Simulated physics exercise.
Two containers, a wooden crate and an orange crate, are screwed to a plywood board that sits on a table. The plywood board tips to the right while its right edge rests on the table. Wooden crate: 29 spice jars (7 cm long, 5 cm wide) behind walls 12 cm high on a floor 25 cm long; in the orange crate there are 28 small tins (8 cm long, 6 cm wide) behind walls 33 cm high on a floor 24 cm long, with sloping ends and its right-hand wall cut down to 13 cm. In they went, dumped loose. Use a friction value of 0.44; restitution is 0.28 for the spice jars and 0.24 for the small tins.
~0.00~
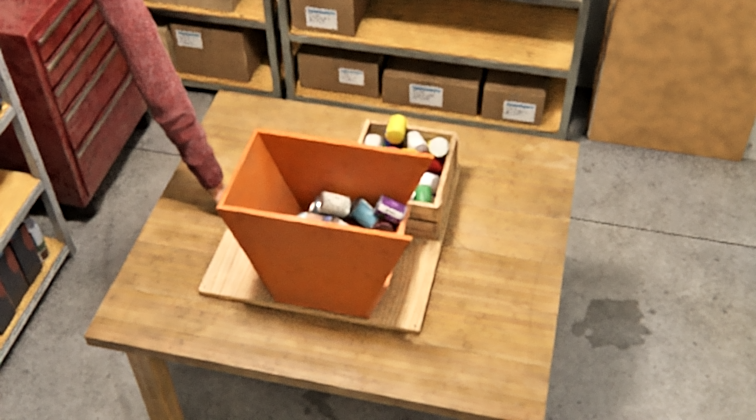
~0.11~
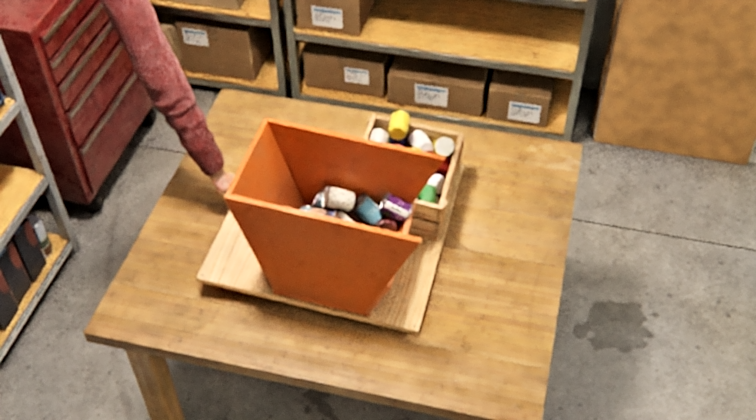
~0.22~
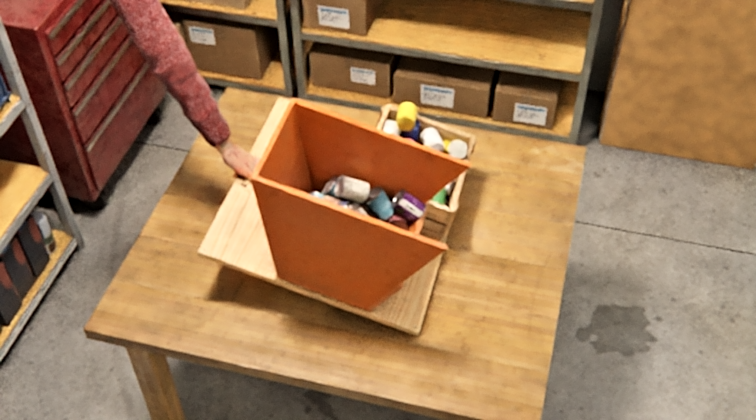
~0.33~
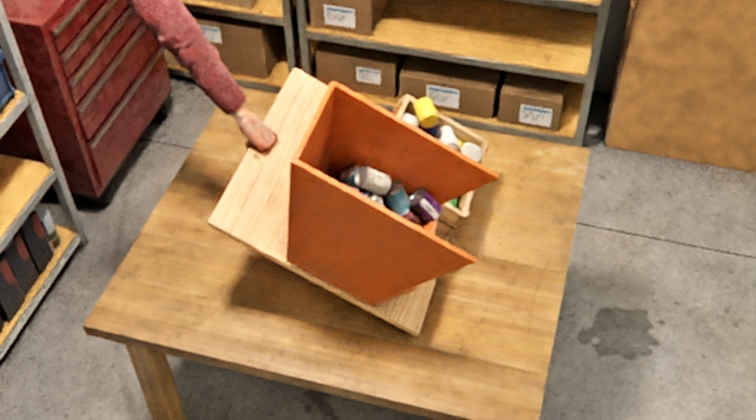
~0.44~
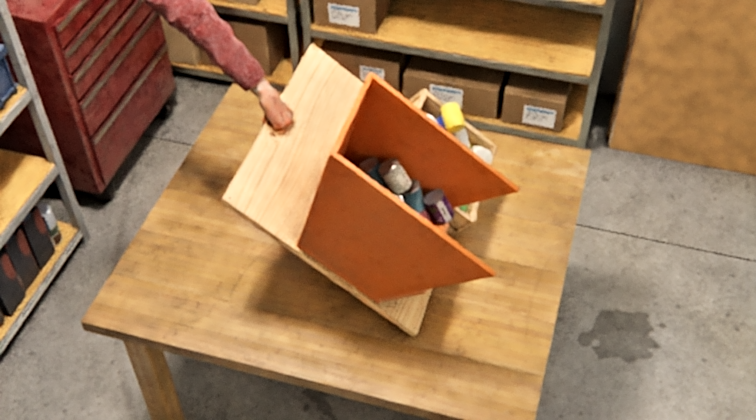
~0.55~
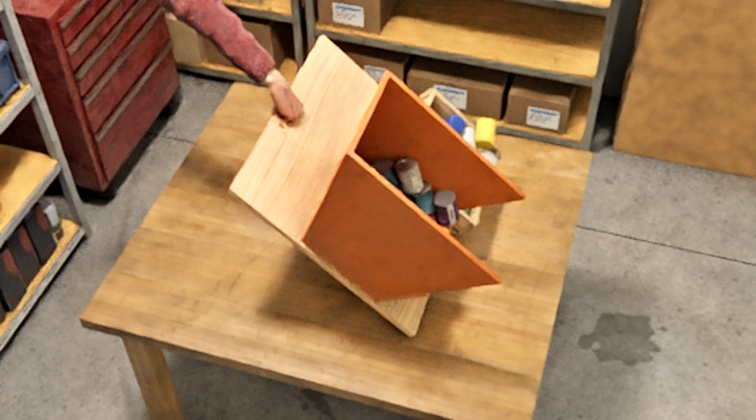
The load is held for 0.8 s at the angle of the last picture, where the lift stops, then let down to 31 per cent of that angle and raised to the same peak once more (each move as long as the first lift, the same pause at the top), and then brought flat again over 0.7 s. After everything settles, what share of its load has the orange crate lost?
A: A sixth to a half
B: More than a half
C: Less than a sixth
(C) Less than a sixth.
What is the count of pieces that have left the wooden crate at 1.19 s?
Roughly, out by then: Wooden crate 1.
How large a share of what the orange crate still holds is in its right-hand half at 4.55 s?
Share in that half: Close to 60 %.
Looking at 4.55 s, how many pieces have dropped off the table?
I'd put the number around 1.
After 1.19 s, tilt 41°; 1 of 29 out of the wooden crate and 0 of 28 out of the orange crate.
After 1.99 s, tilt 15°; 1 of 29 out of the wooden crate and 2 of 28 out of the orange crate.
After 3.11 s, tilt 41°; 1 of 29 out of the wooden crate and 2 of 28 out of the orange crate.
When it is over (at 4.55 s), 1 of 29 out of the wooden crate and 2 of 28 out of the orange crate. Asked share, 2 of 28, 7 per cent.
